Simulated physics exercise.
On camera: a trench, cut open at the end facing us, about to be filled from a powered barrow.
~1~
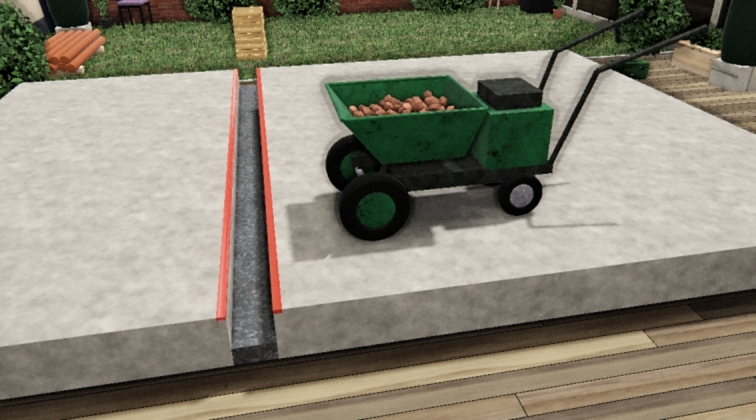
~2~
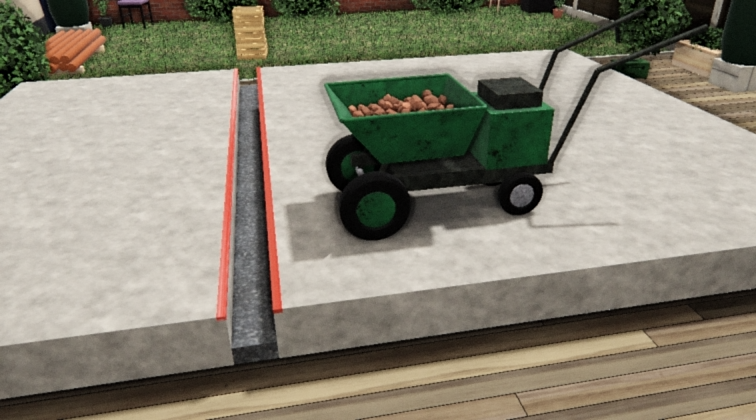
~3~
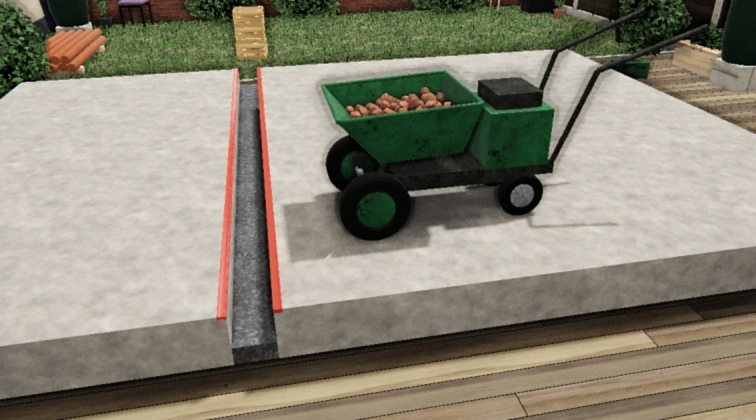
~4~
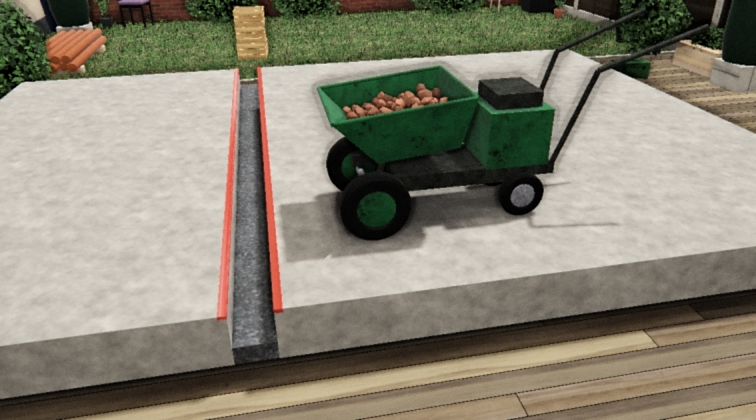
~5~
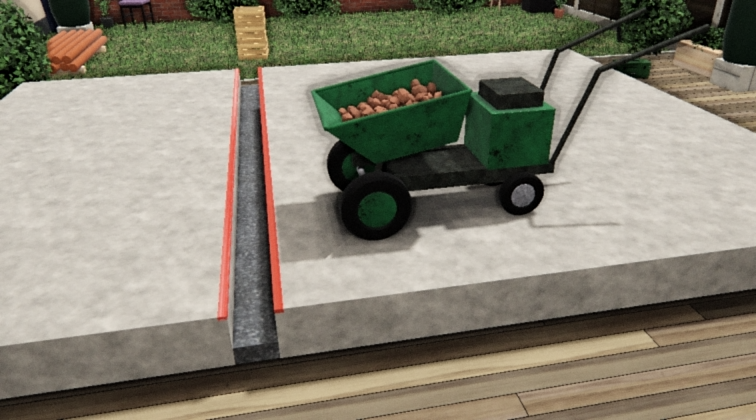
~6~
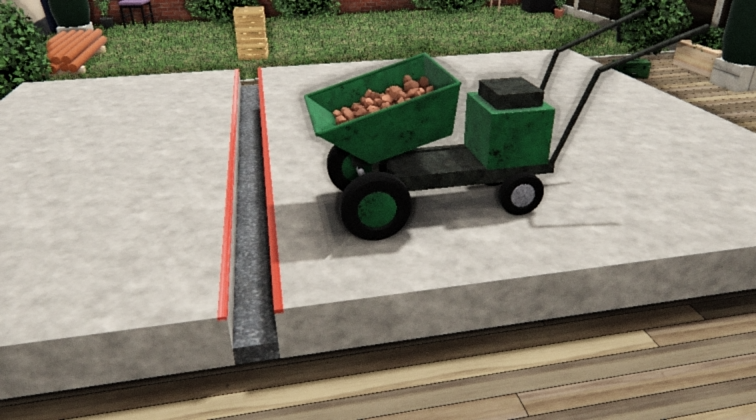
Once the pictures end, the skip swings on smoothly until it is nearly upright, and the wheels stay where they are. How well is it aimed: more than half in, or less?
In the trench: More than half.
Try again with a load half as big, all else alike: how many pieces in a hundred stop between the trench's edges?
Some 100 per cent.
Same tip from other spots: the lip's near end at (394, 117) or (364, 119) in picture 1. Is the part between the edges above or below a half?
First not half, then most of it.
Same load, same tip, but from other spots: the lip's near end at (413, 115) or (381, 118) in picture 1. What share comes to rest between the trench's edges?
Near 20 % and 50 %.
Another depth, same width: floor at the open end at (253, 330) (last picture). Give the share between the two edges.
Roughly 70 in a hundred.
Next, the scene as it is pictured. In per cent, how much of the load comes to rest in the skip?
Near 0 %.
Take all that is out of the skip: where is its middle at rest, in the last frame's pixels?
Close to (253, 238).
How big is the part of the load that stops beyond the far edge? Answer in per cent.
Some 5 per cent.
Shortly afterwards, skip tipped steeply; the whole lot in the skip.
Next, skip tipped right over; the bulk in the skip; only a few short of the trench; near a quarter in or heaped over the trench; only a few beyond it; only a few falling.
Some moments later, skip tipped right over; only a few in the skip; only a few short of the trench; all but a few in or heaped over the trench; a little beyond it.
In the end, skip tipped right over; only a few in the skip; only a few short of the trench; all but a few in or heaped over the trench; a little beyond it.
